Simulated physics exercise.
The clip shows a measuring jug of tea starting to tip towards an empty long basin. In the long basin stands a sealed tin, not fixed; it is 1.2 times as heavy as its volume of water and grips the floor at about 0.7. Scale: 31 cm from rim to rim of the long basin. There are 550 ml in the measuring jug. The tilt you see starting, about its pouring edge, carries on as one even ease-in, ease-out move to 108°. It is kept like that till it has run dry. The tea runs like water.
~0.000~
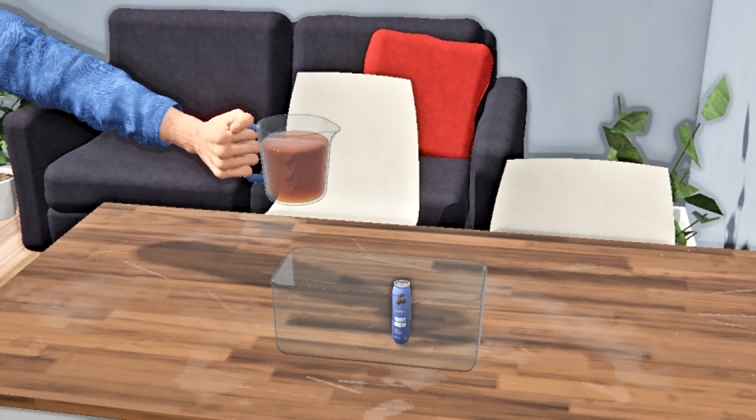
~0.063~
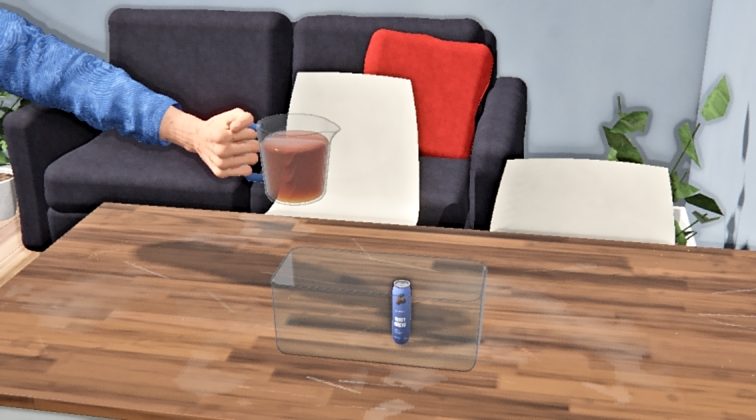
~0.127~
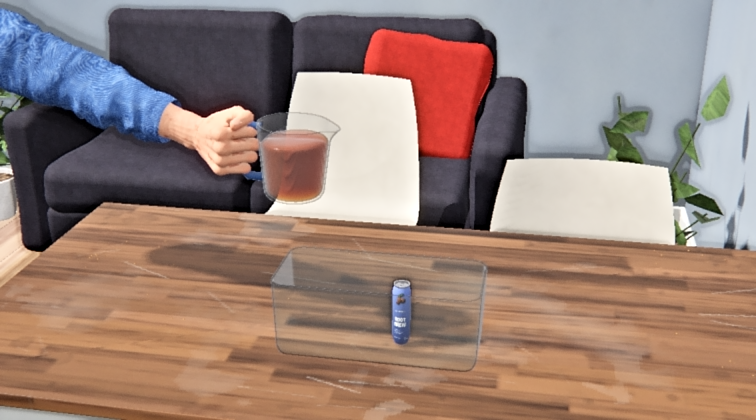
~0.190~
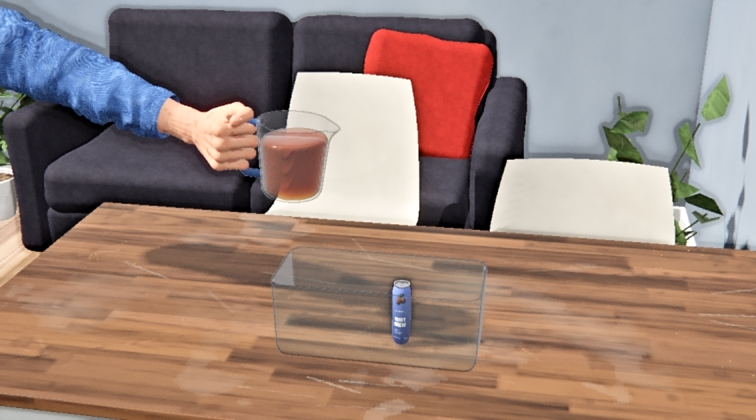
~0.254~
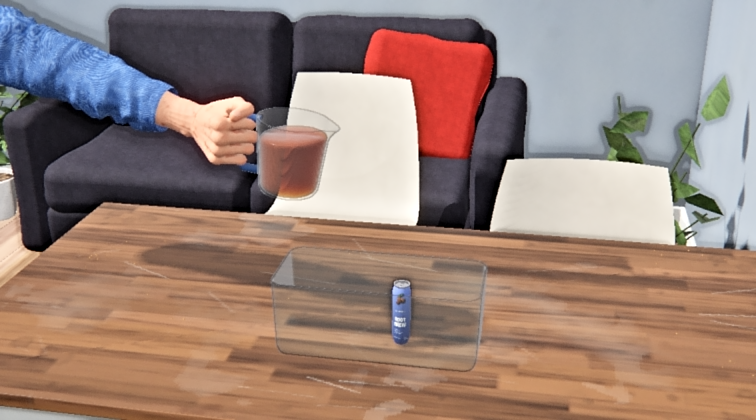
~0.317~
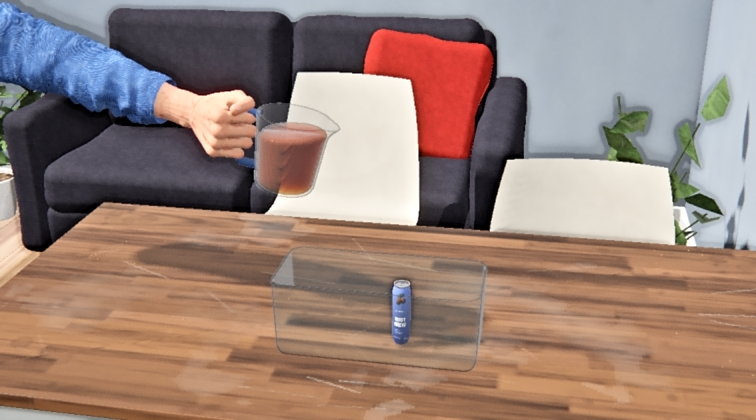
At the start, a hand in a blue sleeve holds a clear jug of reddish-brown tea upright above a wooden table, where a small blue tin stands in a see-through basin. The hand then slowly tilts the jug slightly to the right, while the tin and basin stay still.
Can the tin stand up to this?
It stays up.
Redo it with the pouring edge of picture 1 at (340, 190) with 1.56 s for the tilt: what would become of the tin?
Then it topples.
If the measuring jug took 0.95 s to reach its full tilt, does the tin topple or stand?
Then it stays up.
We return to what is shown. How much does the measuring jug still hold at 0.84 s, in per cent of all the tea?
Some 82 per cent.
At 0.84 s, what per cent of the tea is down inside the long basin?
About 2 per cent.
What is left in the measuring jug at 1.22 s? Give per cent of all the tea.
Near 22 in a hundred.
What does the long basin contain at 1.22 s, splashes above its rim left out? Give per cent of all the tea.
Some 42 per cent.
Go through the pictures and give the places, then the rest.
In the first picture, it leans 0°; its right rim is at (340, 129); the tea meets the walls at (264, 138) and (329, 142); the long basin's rim runs from (281, 265) to (484, 282); the tin's top is at (402, 287).
In the second picture, it leans 0°; its right rim is at (340, 129); the tea meets the walls at (263, 137) and (329, 141).
In the third picture, it leans 2°; its right rim is at (340, 129); the tea meets the walls at (263, 137) and (328, 140).
In the fourth picture, it leans 4°; its right rim is at (340, 129); the tea meets the walls at (264, 135) and (328, 138).
In the fifth picture, it leans 7°; its right rim is at (340, 129); the tea meets the walls at (262, 132) and (328, 137).
In the sixth picture, it leans 11°; its right rim is at (340, 129); the tea meets the walls at (261, 129) and (328, 135).
After 0.84 s the tilt is 61° and 83 per cent is still to pour; the tin stands where it began.
After 1.22 s the tilt is 96° and 22 per cent is still to pour; the tin stands where it began.
After 1.62 s the tilt is 108° and 0 per cent is still to pour; the tin stands where it began.
After 2.06 s the tilt is 108° and 0 per cent is still to pour; the tin stands where it began.
In the end the tin stands where it began.
